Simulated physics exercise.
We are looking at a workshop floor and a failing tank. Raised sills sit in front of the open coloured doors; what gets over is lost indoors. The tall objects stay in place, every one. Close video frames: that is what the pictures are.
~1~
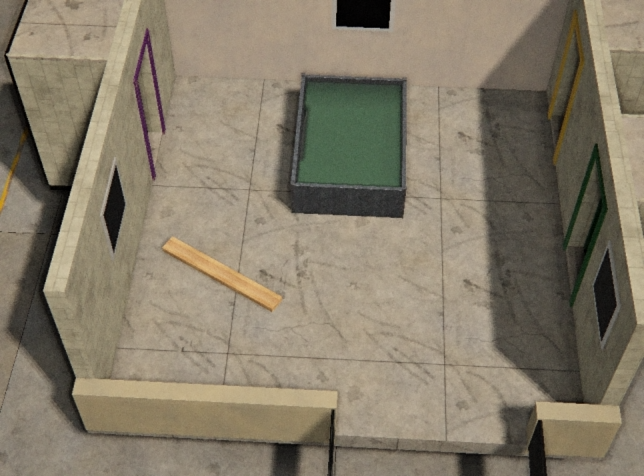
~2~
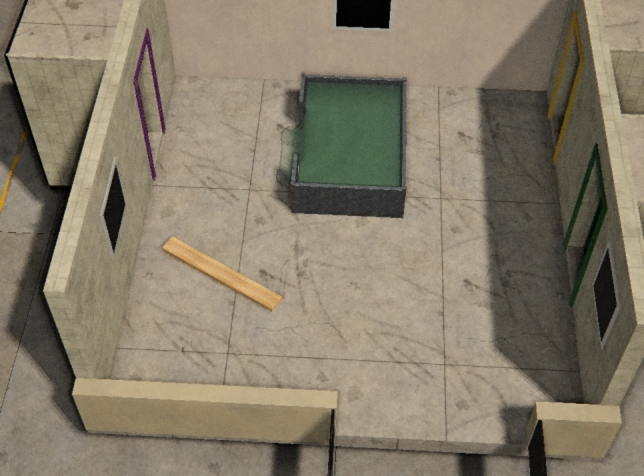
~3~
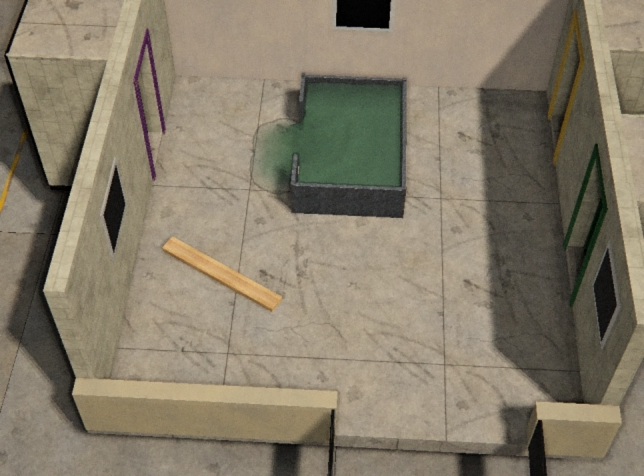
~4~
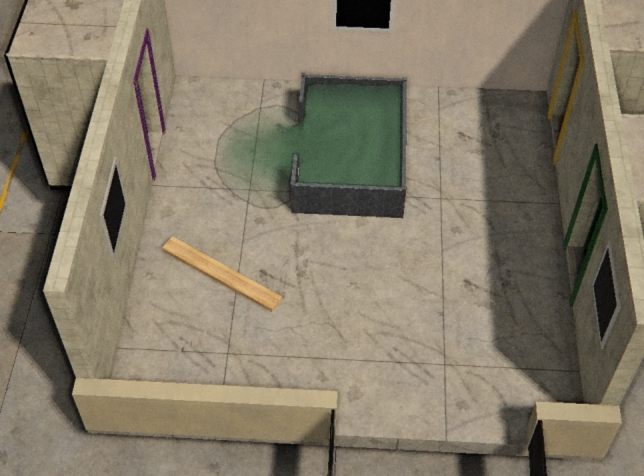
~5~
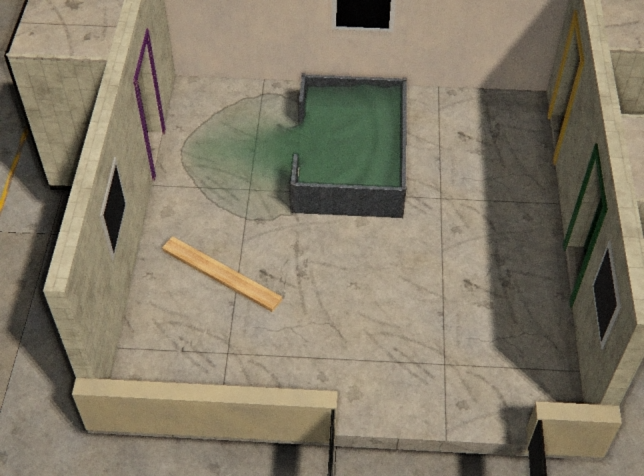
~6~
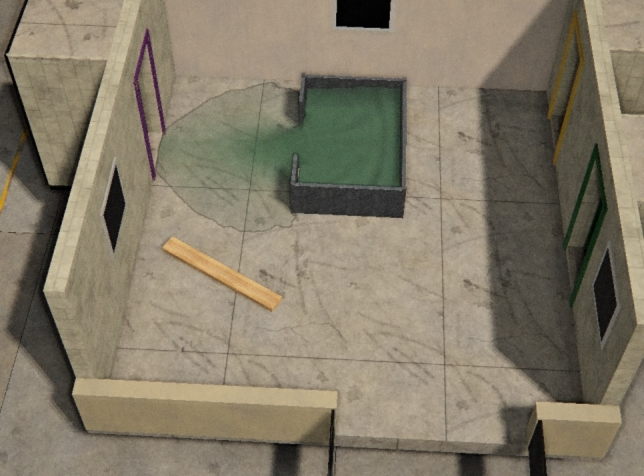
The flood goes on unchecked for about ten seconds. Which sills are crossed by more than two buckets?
In order: The yellow door is going to stay within two buckets. The green door is going to stay within two buckets. The purple door is going to be swamped.
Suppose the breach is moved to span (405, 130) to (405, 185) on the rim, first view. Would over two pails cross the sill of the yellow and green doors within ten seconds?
Result - yellow door crosses the threshold, green door crosses the threshold.
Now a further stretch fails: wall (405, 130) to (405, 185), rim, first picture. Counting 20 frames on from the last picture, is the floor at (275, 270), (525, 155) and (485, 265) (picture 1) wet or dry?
Taking the three spots as listed, they end up spared, inundated and inundated.
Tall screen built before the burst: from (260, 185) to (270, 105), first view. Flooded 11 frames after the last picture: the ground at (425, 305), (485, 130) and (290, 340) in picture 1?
Untouched, untouched, soaked.
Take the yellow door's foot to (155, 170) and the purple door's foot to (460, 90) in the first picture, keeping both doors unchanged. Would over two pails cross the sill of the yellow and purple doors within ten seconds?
Result - the yellow door exceeds the limit while the purple door stays within limits.
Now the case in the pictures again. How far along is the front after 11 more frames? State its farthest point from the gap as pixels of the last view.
Somewhere about (118, 348).
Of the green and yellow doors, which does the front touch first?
The yellow door.
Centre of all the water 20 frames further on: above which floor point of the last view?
Around pixel (274, 168) of the last picture.
A moment on, water covers 20 % of the floor; the yellow door not reached, the green door not reached, the purple door over two buckets in.
Next, water covers 20 % of the floor; the yellow door not reached, the green door not reached, the purple door far over two buckets in.
Then, water covers 35 % of the floor; the yellow door not reached, the green door not reached, the purple door far over two buckets in.
Later, water covers 60 % of the floor; the yellow door wet at the sill, nothing in, the green door not reached, the purple door far over two buckets in.
In the end, water covers 90 % of the floor; the yellow door wet at the sill, nothing in, the green door wet at the sill, nothing in, the purple door far over two buckets in.
